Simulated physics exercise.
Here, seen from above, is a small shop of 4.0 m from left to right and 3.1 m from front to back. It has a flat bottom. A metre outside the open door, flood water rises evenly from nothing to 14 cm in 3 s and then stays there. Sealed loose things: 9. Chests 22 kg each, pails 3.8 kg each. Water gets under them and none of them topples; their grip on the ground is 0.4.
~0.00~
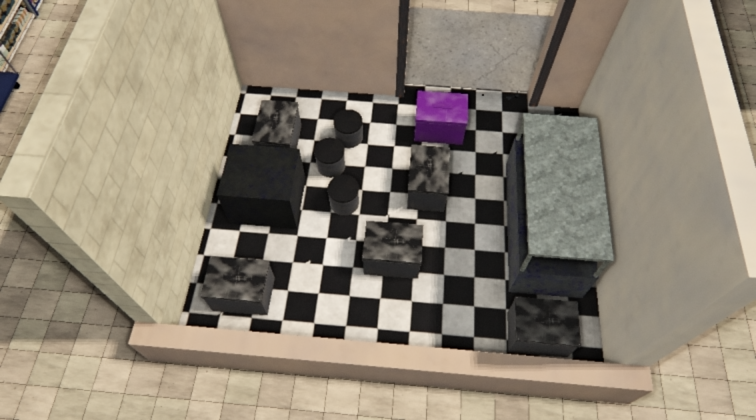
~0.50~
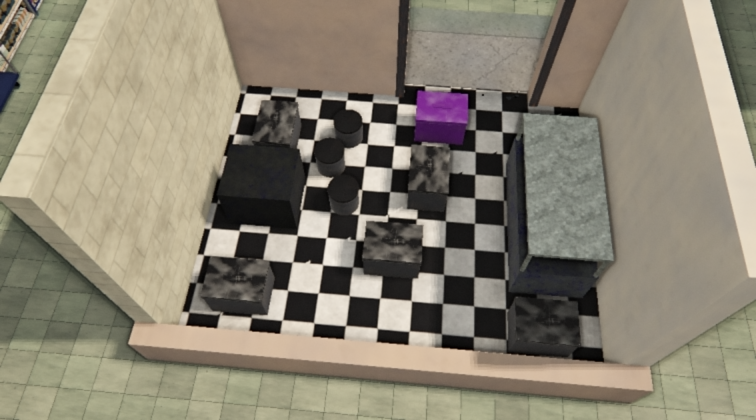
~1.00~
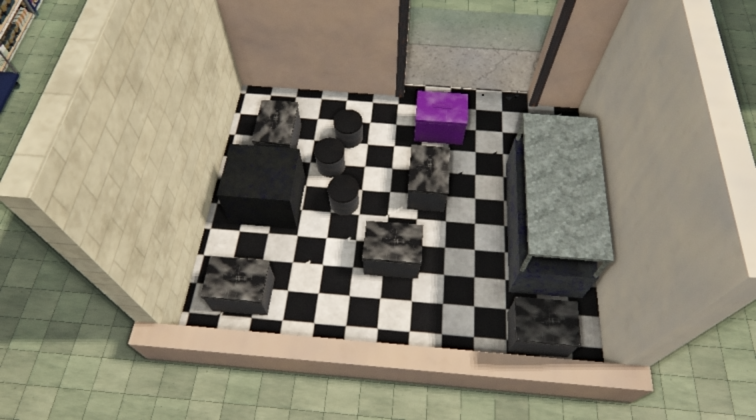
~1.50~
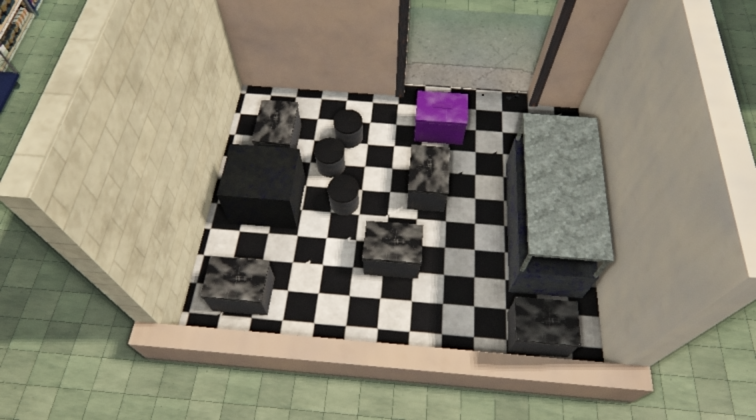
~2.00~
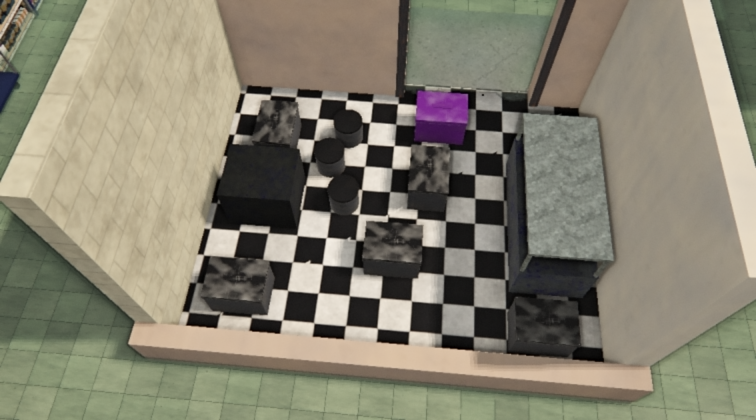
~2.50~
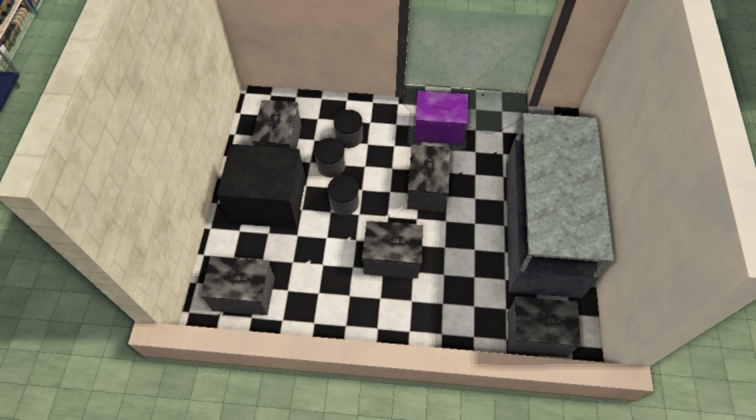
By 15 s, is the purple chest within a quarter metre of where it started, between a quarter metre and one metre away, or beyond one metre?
Between a quarter metre and one metre.
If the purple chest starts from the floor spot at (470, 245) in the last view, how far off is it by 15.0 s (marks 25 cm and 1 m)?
Short answer, it is taken a long way.
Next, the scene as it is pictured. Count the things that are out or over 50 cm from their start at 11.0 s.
I make it 2.
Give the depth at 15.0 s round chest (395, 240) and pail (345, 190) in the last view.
Roughly 10 and 9 cm.
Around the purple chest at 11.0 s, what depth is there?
The depth there is around 6 cm.
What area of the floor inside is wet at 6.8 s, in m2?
Wet: Near 9.0 m2.
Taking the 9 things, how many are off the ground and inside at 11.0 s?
4 at that moment.
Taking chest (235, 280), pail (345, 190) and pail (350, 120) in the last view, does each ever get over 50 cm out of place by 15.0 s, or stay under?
Well, in sequence it's farther, farther, farther.
After 3.5 s the purple chest is near (442, 110), 0.0 m from its start, aground; 0 afloat.
After 6.8 s the purple chest is near (438, 129), 0.3 m from its start, aground; 2 afloat.
After 11.0 s the purple chest is near (438, 129), 0.3 m from its start, aground; 4 afloat.
After 15.0 s the purple chest is near (461, 141), 0.5 m from its start, afloat; 9 afloat.
